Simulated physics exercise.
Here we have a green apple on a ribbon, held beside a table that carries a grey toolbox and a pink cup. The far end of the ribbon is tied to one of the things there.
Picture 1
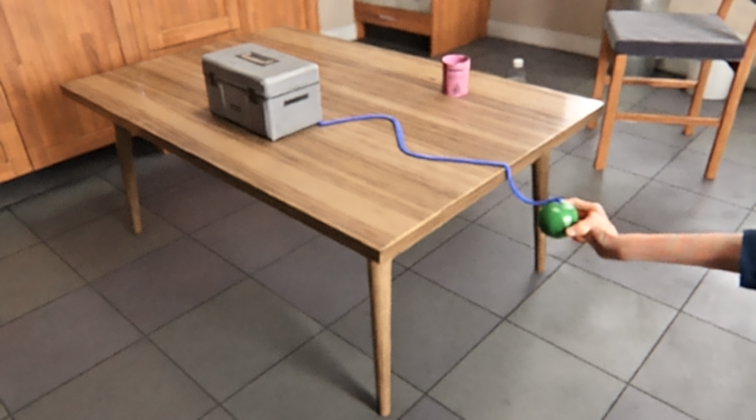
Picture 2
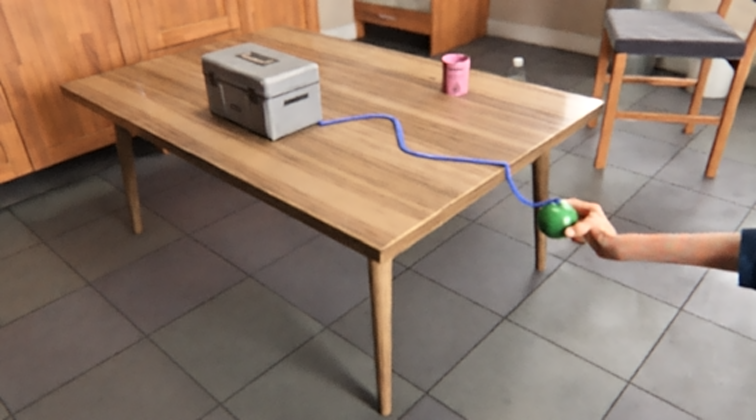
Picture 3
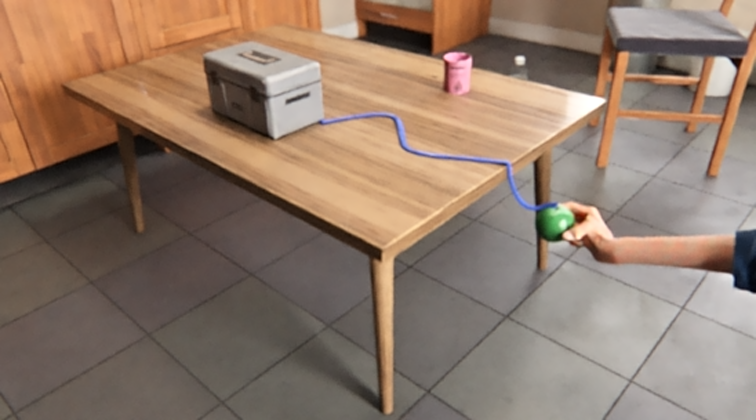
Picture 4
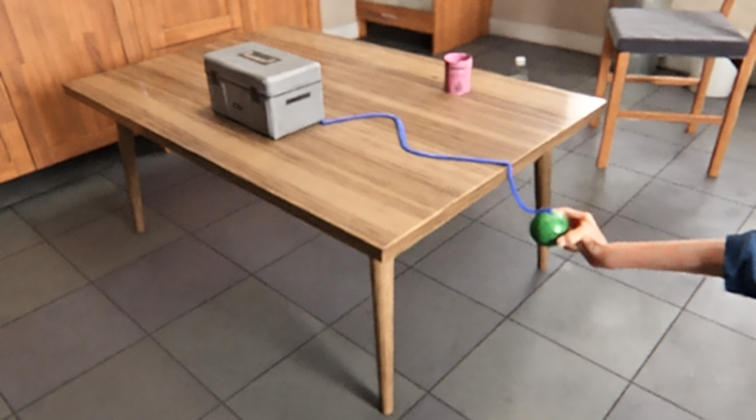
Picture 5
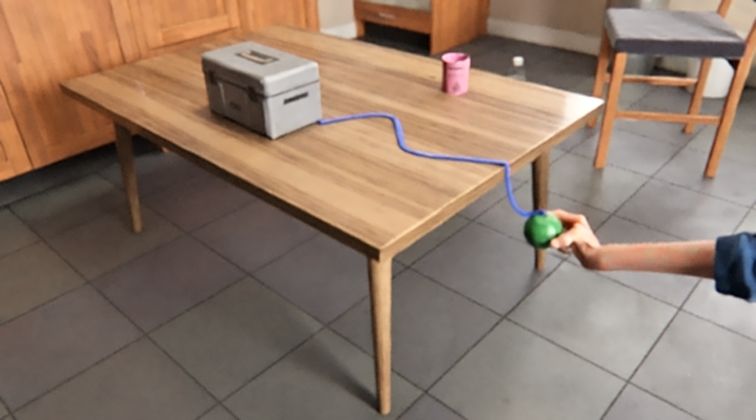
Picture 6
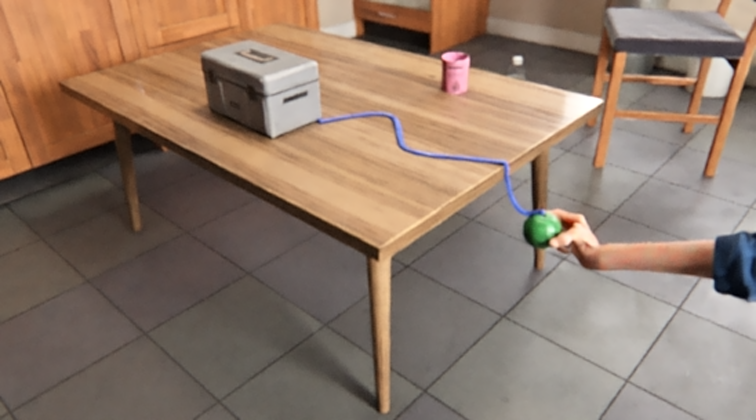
In a tiled room with wooden cabinets, a blue ribbon runs from a grey toolbox across a wooden table, past a pink cup, to a green apple held in a hand beyond the right edge. The hand moves the apple slightly down and to the left, while the toolbox and cup stay still.
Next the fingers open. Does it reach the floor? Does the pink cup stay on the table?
As it turns out, the green apple ends up dangling, the pink cup keeps its place.
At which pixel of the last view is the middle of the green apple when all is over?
Its middle is at (446, 291).
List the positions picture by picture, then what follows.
In the first frame, green apple (557, 219); grey toolbox (257, 59); pink cup (456, 60).
In the second frame, green apple (557, 220).
In the third frame, green apple (554, 223).
In the fourth frame, green apple (549, 229); ribbon through (394, 118) (412, 151).
In the fifth frame, green apple (543, 231); ribbon through (392, 117) (410, 151).
In the sixth frame, green apple (542, 230); grey toolbox (256, 56); pink cup (456, 57); ribbon tied to the toolbox, with little slack.
Then, 0.46 s past the final frame, apple in the air near (462, 260); toolbox still; cup still.
Then, 1.10 s past the final frame, apple in the air near (509, 350); toolbox still; cup still.
Then, 2.04 s past the final frame, apple in the air near (469, 345); toolbox still; cup still.
When it is over, apple in the air near (446, 291); toolbox still; cup still. The green apple swings from the edge and the pink cup stays on top.
